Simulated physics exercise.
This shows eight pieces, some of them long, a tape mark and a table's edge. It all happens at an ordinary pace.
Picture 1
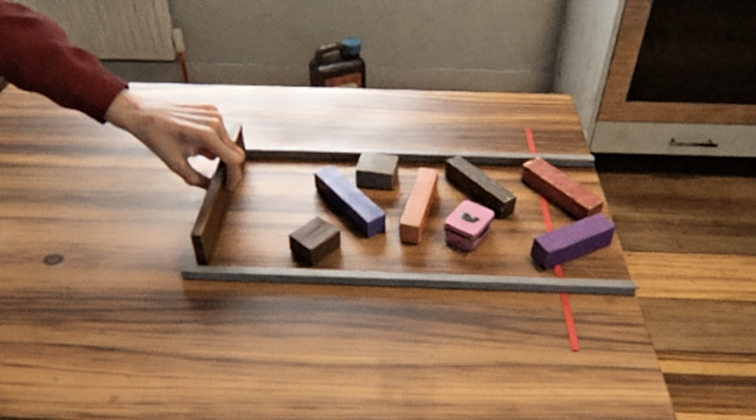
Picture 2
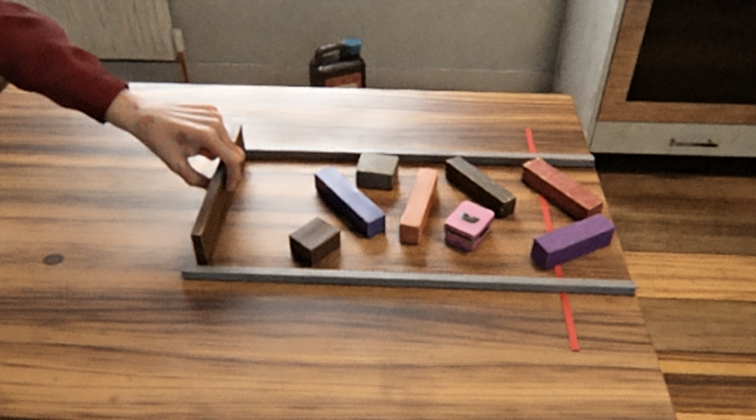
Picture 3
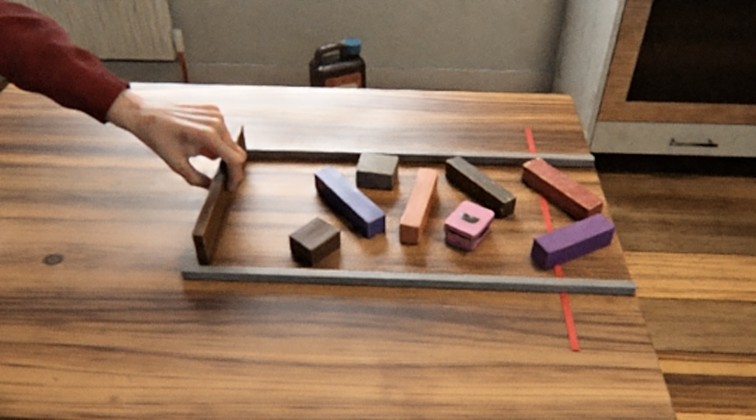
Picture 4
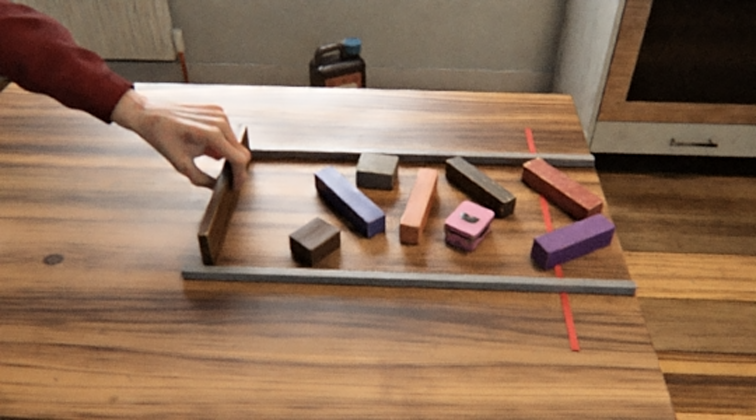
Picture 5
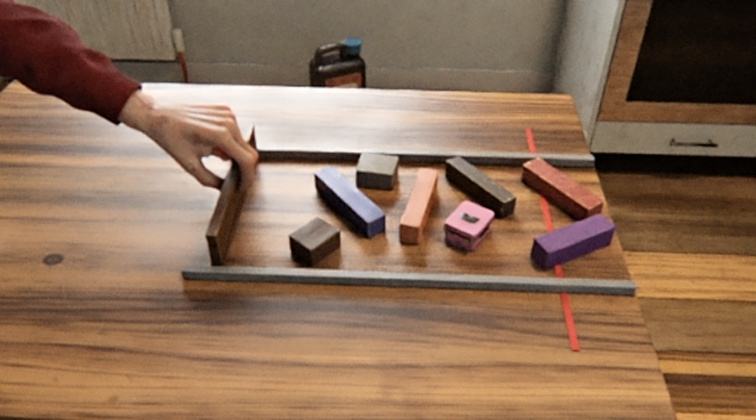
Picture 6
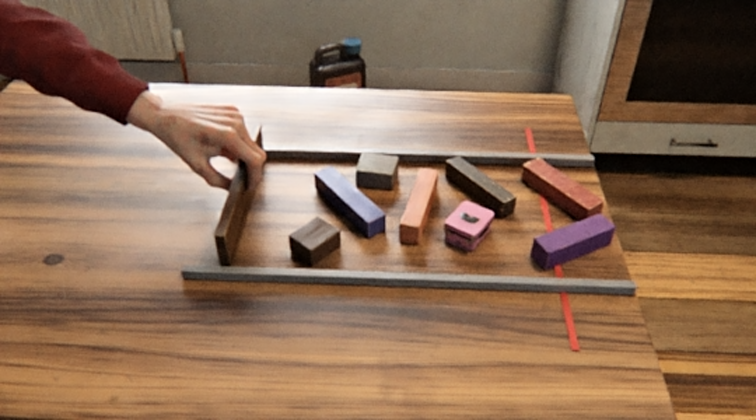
On a wooden tabletop between two rails, a hand sliding an upright board slightly right towards eight scattered coloured blocks lying still.
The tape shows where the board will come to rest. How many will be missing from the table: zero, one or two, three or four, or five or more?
Outcome: The number that fall off is three or four.
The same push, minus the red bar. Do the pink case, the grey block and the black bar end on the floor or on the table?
The pink case falls; the grey block is kept; the black bar tumbles off.
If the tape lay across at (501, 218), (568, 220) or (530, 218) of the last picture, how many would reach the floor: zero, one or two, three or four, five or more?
The falls would be not one; more than four; one or two.
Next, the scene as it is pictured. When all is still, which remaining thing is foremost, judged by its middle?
It is the black bar.
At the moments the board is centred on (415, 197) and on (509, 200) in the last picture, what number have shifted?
6 and 8.
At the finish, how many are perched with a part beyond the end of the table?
It comes to 3.
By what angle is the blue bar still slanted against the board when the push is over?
Near 30 degrees.
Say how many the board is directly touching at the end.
It touches 3.
Early on, none off yet; red bar at rest near (561, 189); purple bar at rest near (573, 241); black bar at rest near (479, 186).
Finally, the number that fall off is three or four; lost, pink case, purple bar and red bar.
